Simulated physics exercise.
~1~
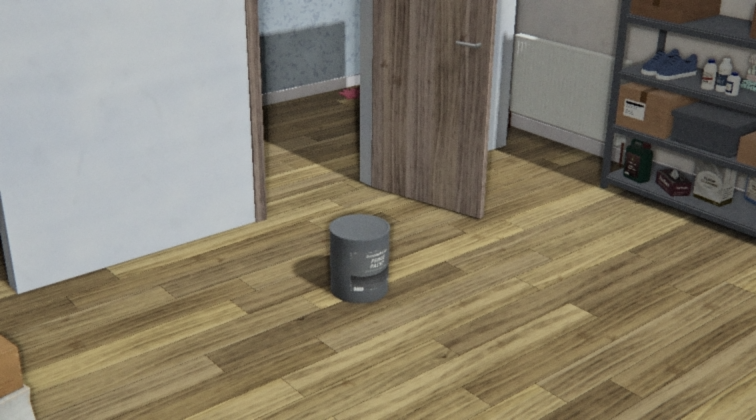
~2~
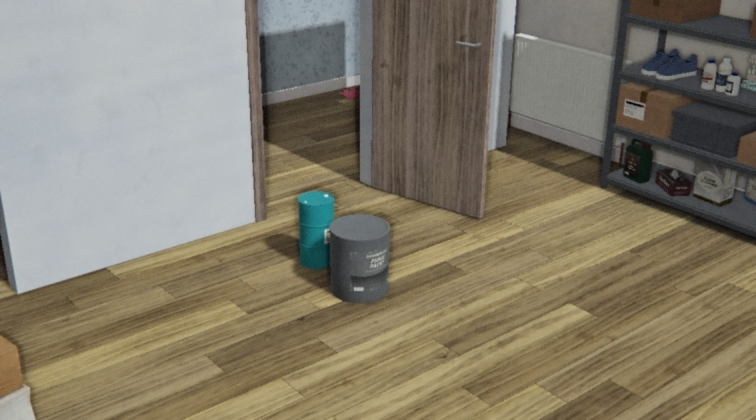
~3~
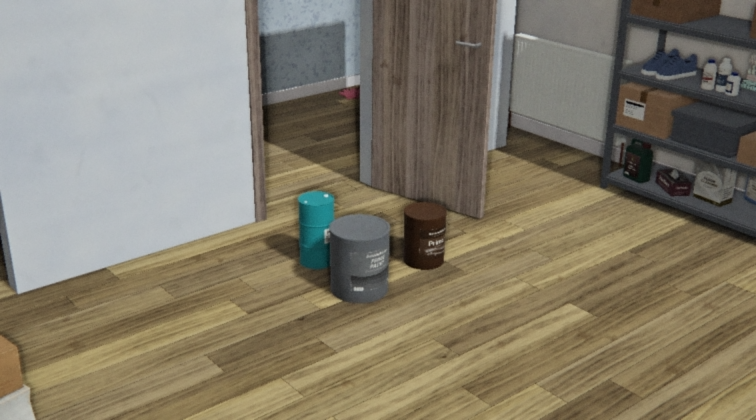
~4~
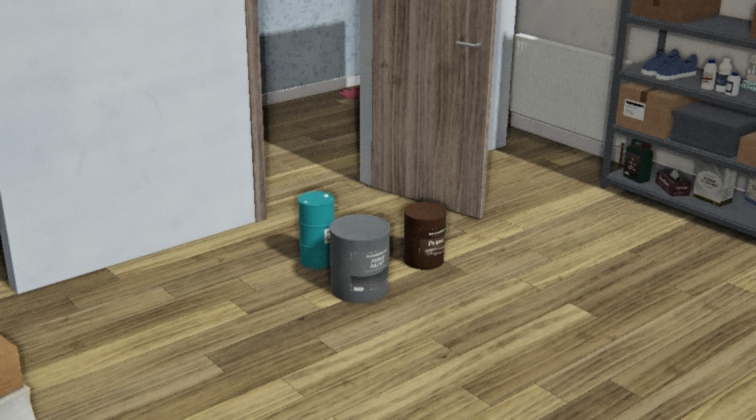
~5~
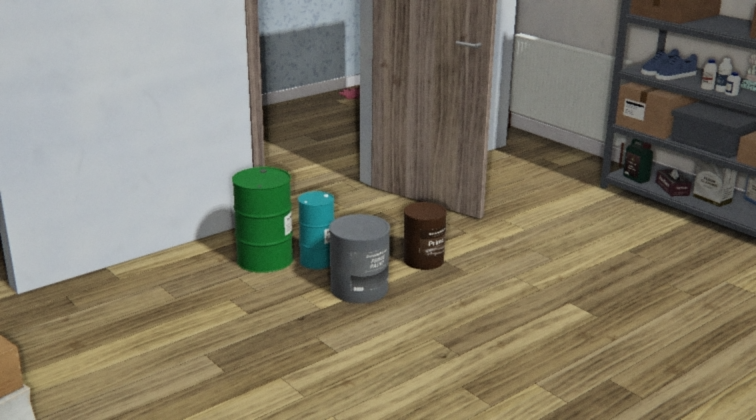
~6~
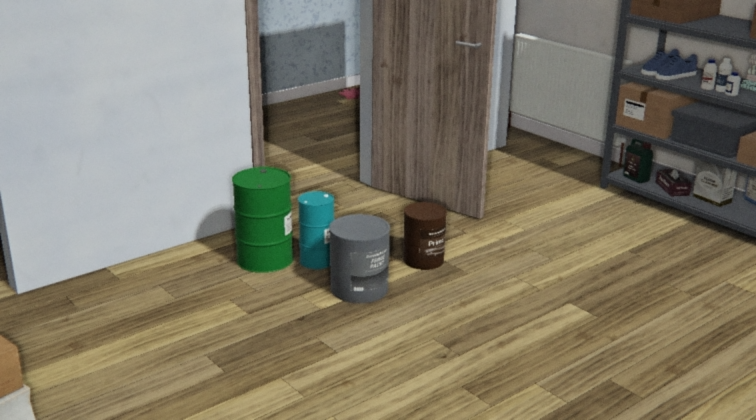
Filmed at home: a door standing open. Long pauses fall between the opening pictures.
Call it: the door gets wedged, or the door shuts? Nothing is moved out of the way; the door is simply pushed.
It shuts.
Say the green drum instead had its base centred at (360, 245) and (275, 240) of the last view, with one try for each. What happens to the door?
So the first time it is halted early, and the second time it completes its arc.
Then, 1.00 s later than the last frame, door 70° open.
Then, 1.70 s later than the last frame, door 35° open.
When it is over, door 0° open; all 4 as before. End places, in pixels of the last picture, green drum near (263, 219).
